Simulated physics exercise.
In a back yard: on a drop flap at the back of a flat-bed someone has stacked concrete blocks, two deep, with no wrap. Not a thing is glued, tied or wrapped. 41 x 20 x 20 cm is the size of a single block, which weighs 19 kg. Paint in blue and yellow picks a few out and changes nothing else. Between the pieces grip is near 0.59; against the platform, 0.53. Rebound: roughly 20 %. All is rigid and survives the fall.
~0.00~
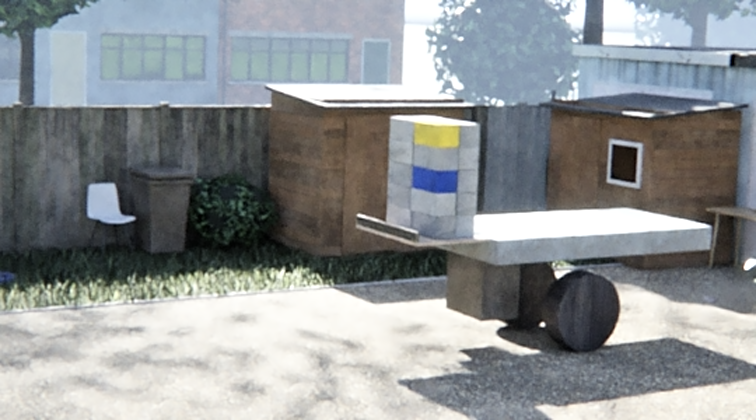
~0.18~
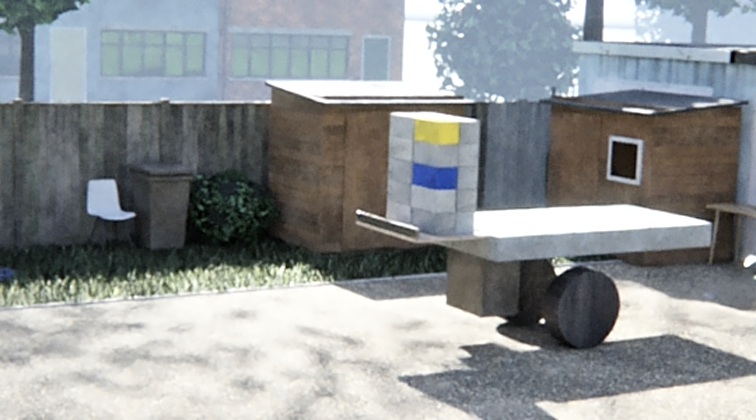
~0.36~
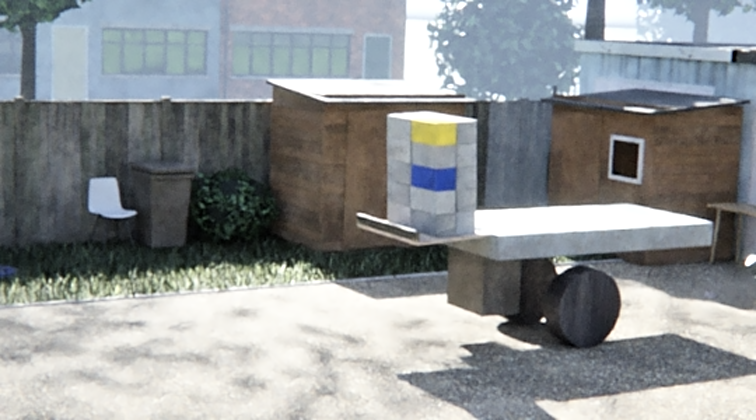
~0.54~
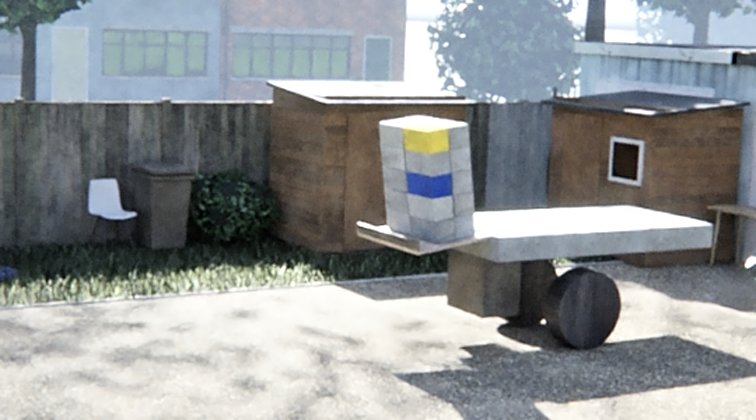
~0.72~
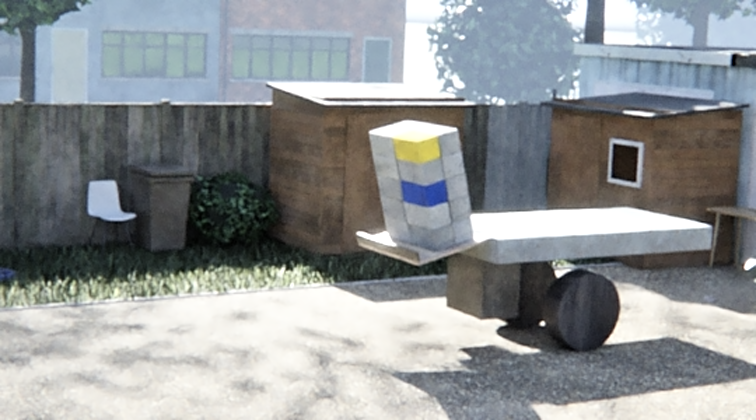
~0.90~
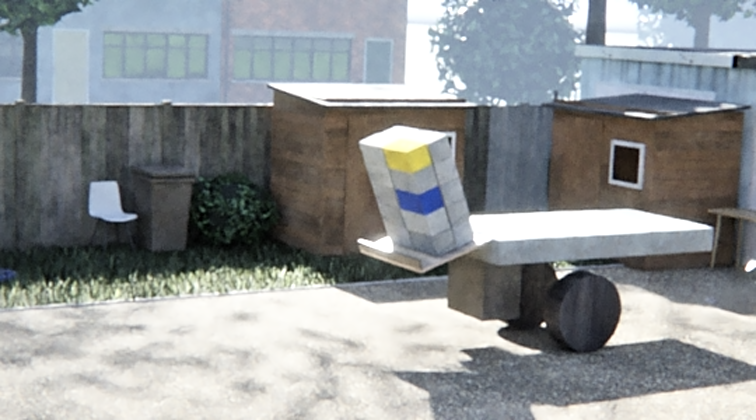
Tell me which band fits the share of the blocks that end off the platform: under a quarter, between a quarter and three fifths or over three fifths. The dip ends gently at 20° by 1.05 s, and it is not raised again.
I would say over three fifths of them.
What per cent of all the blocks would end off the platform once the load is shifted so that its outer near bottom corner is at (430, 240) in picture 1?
70 %.
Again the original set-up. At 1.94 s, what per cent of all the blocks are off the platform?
At that instant, 80 percent.
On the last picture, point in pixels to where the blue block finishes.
I'd place it at about (360, 354) in the final view.
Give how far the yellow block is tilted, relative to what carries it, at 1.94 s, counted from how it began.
Roughly 70°.
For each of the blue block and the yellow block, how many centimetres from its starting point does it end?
Blue shifts close to 170 cm and yellow close to 240 cm.
After 1.14 s, slope 20°; none of the 20 blocks off the platform, 20 disturbed; yellow block 20° from how it stood; blue block 20° from how it stood.
After 1.46 s, slope 20°; 12 of the 20 blocks off the platform; blue block on its side; yellow block on its side.
After 1.94 s, slope 20°; 16 of the 20 blocks off the platform; blue block on its side; yellow block on its side.
In the end (2.3 s), slope 20°; 16 of the 20 blocks off the platform; blue block on its side; yellow block on its side. That is 80 per cent. From the last view, middles, blue block near (360, 354), yellow block near (283, 362).
